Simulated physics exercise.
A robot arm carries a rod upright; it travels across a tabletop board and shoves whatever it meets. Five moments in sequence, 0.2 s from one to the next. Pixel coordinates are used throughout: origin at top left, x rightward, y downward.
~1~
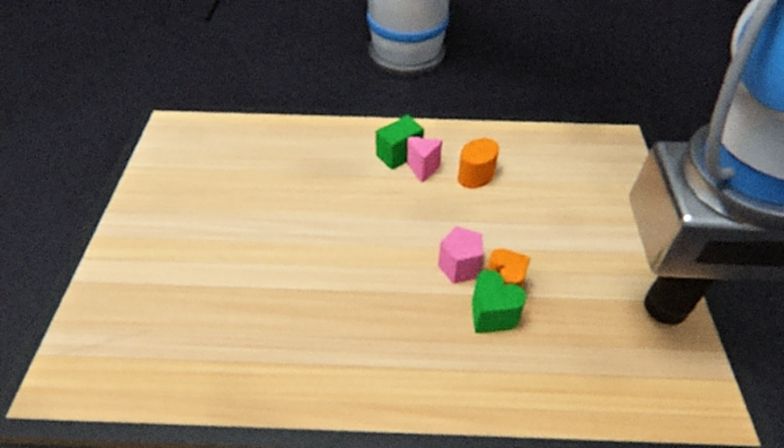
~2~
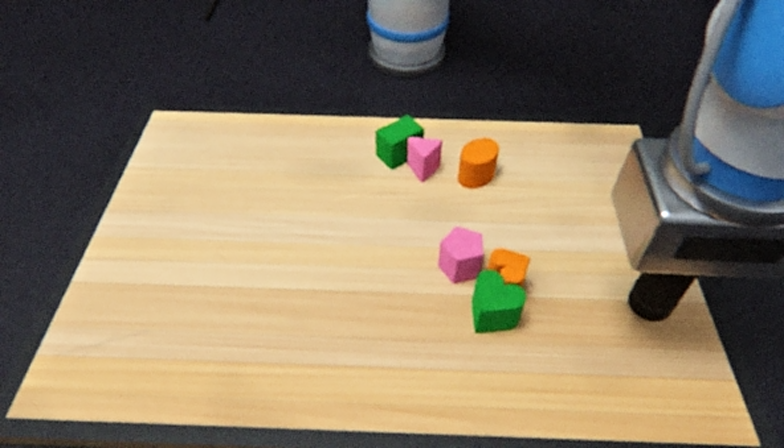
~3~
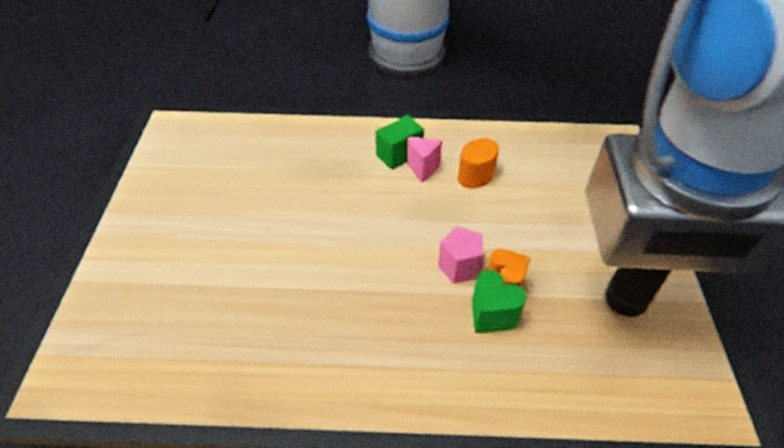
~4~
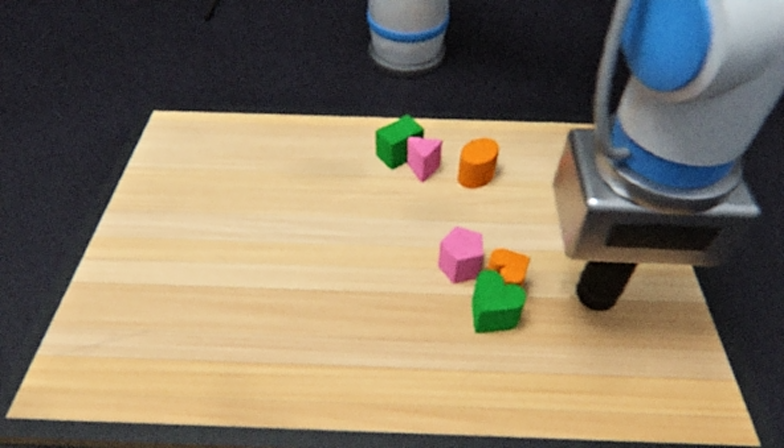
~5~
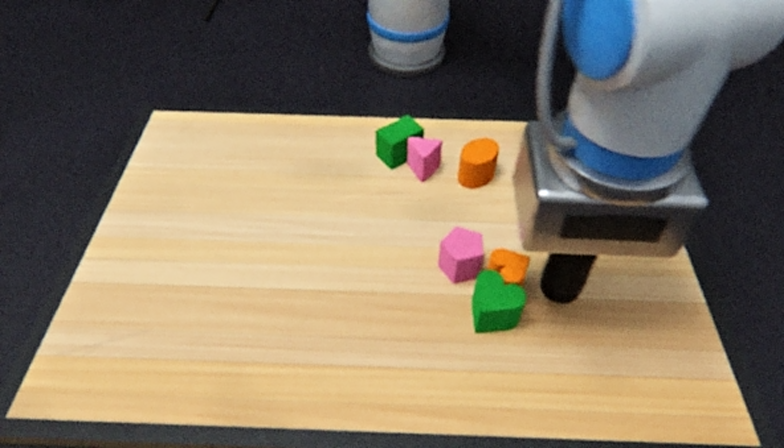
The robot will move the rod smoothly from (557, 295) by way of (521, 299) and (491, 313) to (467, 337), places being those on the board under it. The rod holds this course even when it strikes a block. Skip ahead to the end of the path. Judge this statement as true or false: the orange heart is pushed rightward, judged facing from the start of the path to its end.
The statement is true.
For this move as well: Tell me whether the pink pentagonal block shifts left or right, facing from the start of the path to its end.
It goes right.
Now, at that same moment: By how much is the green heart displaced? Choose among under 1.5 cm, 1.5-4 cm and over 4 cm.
It moves quite far, over 4 cm.
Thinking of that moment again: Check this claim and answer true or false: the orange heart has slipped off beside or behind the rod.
True - the claim holds.
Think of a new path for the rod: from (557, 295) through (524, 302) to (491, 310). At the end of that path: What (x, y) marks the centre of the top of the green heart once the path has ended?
Expect it around (454, 304).
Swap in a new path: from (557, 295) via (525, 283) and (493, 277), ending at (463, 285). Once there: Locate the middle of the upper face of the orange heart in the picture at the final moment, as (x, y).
Its top middle is near (432, 270).
On the path given first. One third of the way, rod (524, 292); pink pentagonal block (455, 239); green heart (489, 294), turned 25° anticlockwise; orange heart (493, 262).
Two thirds of the way, rod (492, 306); pink pentagonal block (444, 234), turned 30° clockwise; green heart (453, 309), turned 25° anticlockwise; orange heart (464, 267), turned 40° clockwise.
At the end, rod (468, 330); pink pentagonal block (444, 234), turned 30° clockwise; green heart (424, 320); orange heart (465, 267), turned 40° clockwise.
